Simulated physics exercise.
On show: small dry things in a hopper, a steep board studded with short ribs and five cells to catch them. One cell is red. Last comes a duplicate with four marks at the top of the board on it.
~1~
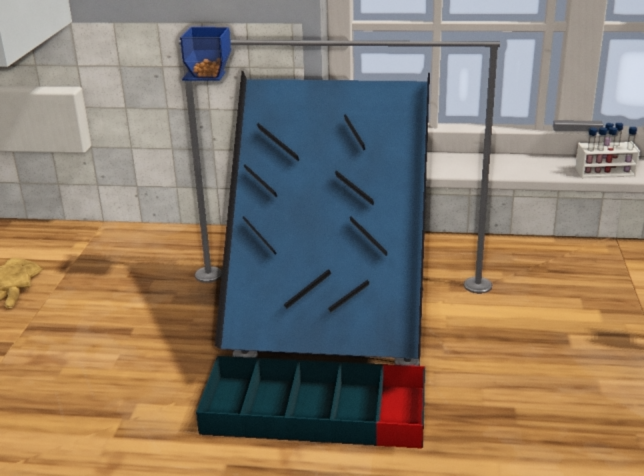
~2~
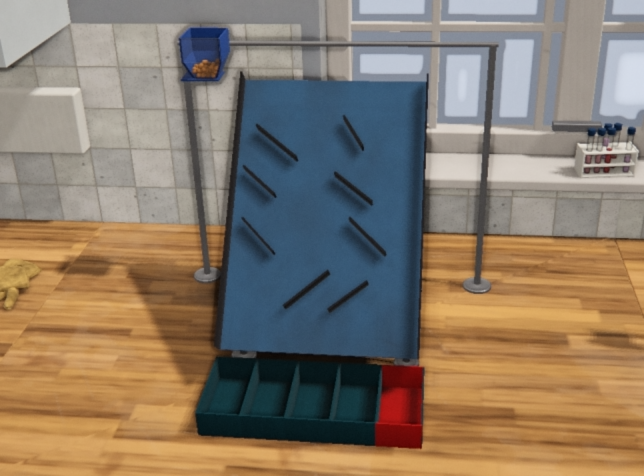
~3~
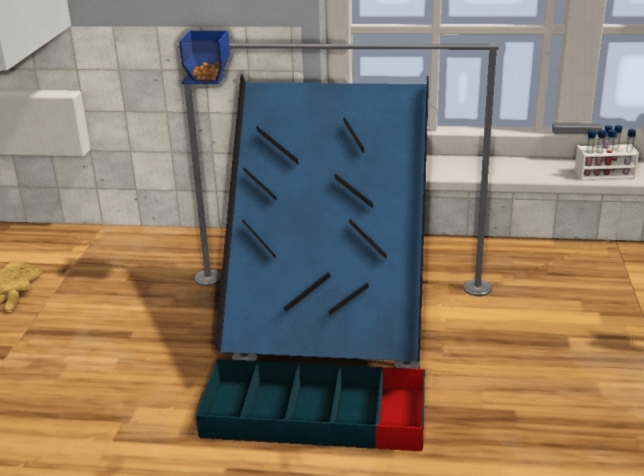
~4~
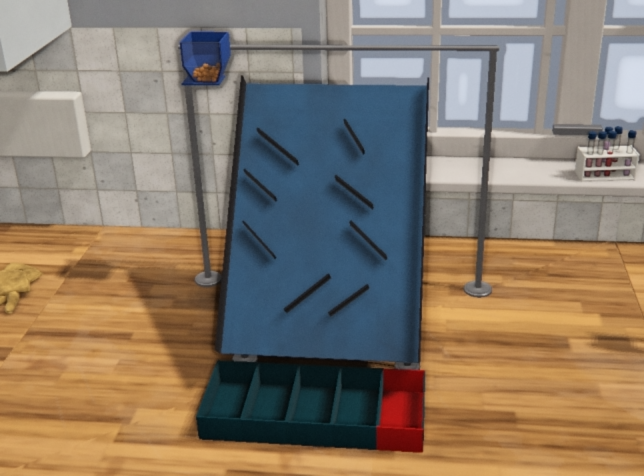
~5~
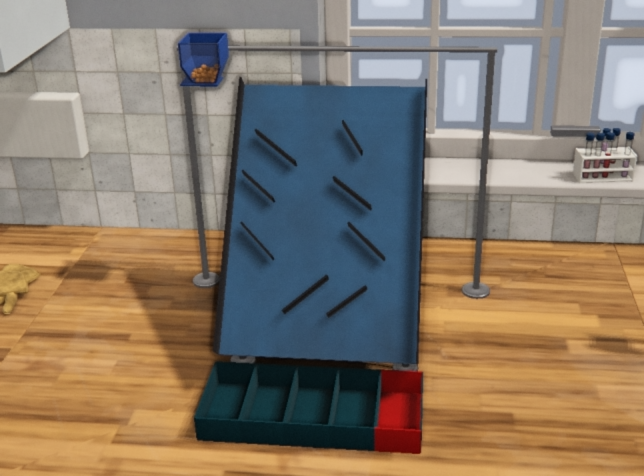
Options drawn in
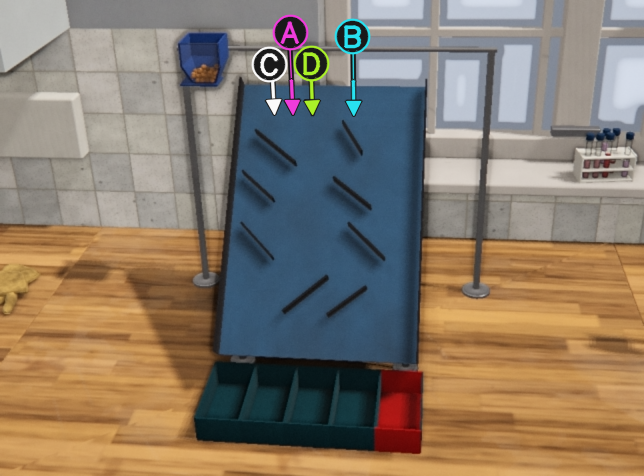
A steep blue board with dark ribs stands still behind four green cells and one red.
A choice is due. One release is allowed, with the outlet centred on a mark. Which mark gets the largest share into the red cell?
The answer is mark B.
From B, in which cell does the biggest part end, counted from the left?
It is the fifth one.
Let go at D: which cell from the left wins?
It is the first one.
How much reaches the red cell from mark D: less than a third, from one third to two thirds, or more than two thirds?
It is less than a third.
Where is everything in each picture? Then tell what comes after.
In the first frame, hopper at (208, 66), roasted chickpeas, door shut.
In the second frame, ribs (256, 124) to (296, 156), (344, 115) to (362, 145), (243, 165) to (274, 193).
In the third frame, ribs (335, 174) to (372, 203), (242, 220) to (273, 254), (350, 220) to (386, 255).
In the fourth frame, ribs (284, 310) to (329, 274), (328, 313) to (368, 285).
In the fifth frame, red cell at (398, 439), number 5 of 5 from the left.
On the marked copy, mark A meets the board at (292, 109); mark B meets the board at (353, 110); mark C meets the board at (274, 109); mark D meets the board at (312, 109).
With A, a stray few in the red cell, nearly all in other cells, a small part held on the board.
With B, about two thirds in the red cell, about a quarter in other cells, a small part outside the box.
With C, none in the red cell, most in other cells, a small part held on the board, a small part outside the box.
With D, a small part in the red cell, nearly all in other cells.
